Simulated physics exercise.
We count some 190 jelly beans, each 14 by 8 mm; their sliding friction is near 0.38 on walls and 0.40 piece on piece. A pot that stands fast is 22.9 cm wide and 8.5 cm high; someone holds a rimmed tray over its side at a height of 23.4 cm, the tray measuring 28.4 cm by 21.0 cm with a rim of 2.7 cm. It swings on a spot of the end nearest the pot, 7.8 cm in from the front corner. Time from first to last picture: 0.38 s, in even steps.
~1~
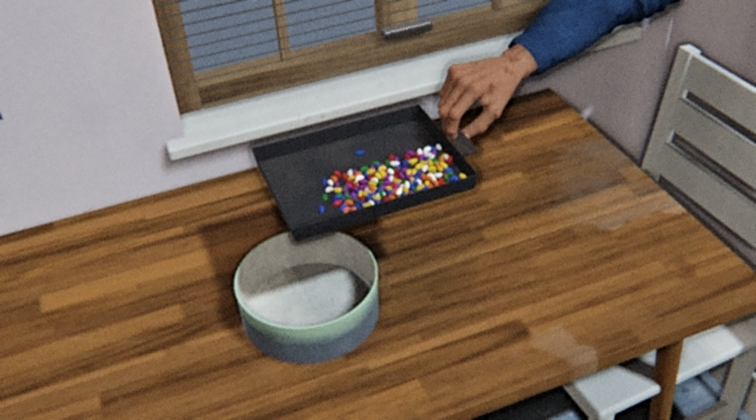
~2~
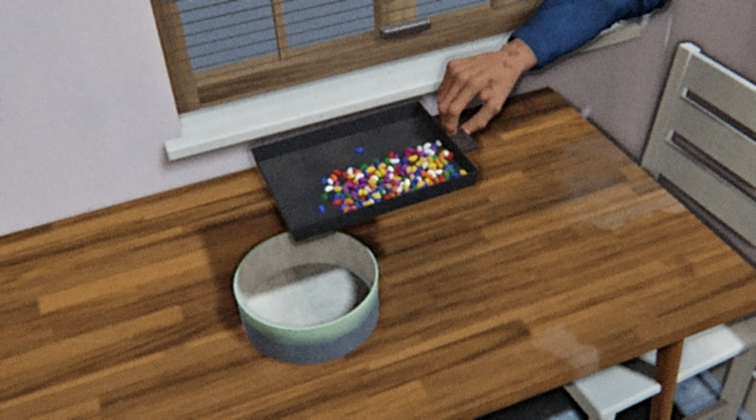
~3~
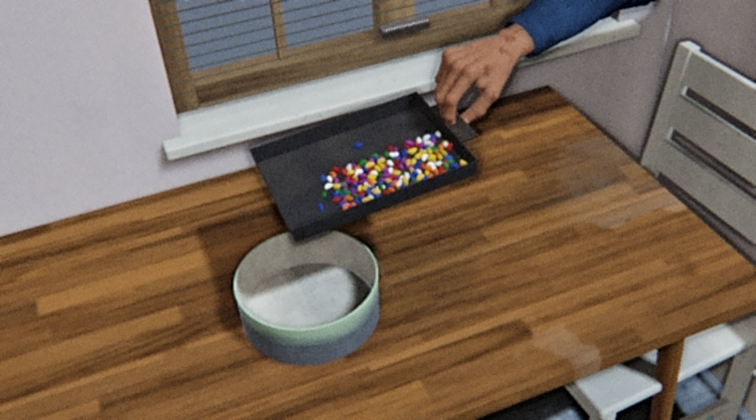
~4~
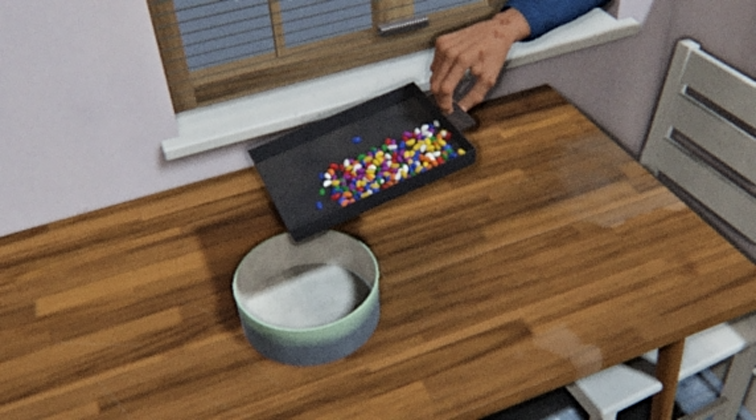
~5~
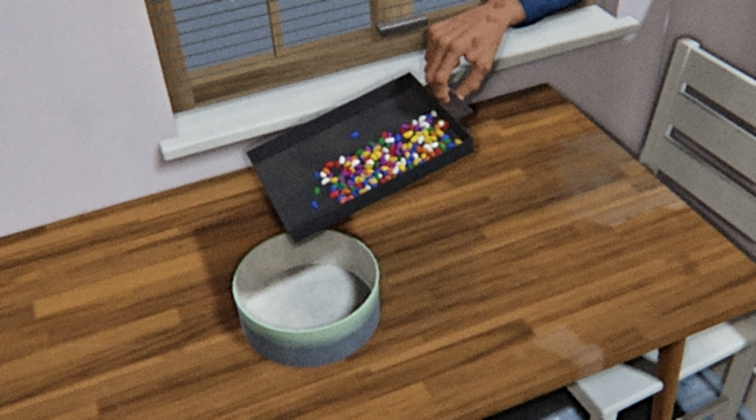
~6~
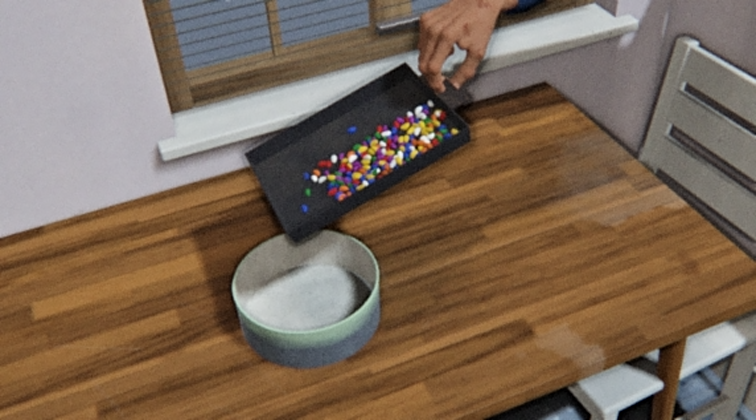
We see a hand raising the right end of a dark rimmed tray beside a round pot on a wooden table, steepening its tilt toward the pot as the colourful jelly beans on it shift slightly down to the left.
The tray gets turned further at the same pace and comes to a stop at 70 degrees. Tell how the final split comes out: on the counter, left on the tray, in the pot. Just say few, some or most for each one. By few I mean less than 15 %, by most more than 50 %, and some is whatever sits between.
I would say counter few, tray most, pot few.
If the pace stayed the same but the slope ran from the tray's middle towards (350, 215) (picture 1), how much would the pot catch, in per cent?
The share would be about 25 percent.
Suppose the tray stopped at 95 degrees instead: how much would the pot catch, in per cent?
I'd expect some 65 per cent in the pot.
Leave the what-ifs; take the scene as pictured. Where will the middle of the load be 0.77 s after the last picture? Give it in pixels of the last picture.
At that time the load is centred around (273, 194).
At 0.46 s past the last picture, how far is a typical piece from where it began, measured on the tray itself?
It has moved some 13 cm from its start.
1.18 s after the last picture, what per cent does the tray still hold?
Around 90 percent.
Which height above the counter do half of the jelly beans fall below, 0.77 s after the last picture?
Some 26 cm above the counter.
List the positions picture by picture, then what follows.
In the first frame, tray tilt 0 degrees, front corners at (293, 227) and (475, 174); middle of the pieces at (392, 186); pot at (306, 275).
In the second frame, tray tilt 1 degrees, front corners at (293, 227) and (475, 170); middle of the pieces at (393, 183).
In the third frame, tray tilt 5 degrees, front corners at (292, 228) and (475, 160), lowest corner left back; middle of the pieces at (392, 178).
In the fourth frame, tray tilt 9 degrees, front corners at (291, 228) and (473, 148), lowest corner left back; middle of the pieces at (391, 171).
In the fifth frame, tray tilt 13 degrees, front corners at (289, 229) and (470, 137), lowest corner left back; middle of the pieces at (389, 165).
In the sixth frame, tray tilt 17 degrees, front corners at (288, 230) and (465, 127), lowest corner left back; middle of the pieces at (381, 158); pot at (306, 277).
Then, 0.46 s after the last picture, tilt 42 degrees; the tray holds 100 %, the pot 0 %.
Then, 0.77 s after the last picture, tilt 59 degrees; the tray holds 95 %, the pot 0 %.
Then, 1.18 s after the last picture, tilt 70 degrees; the tray holds 90 %, the pot 5 %.
In the end, counter 5 %, tray 90 %, pot 5 %.
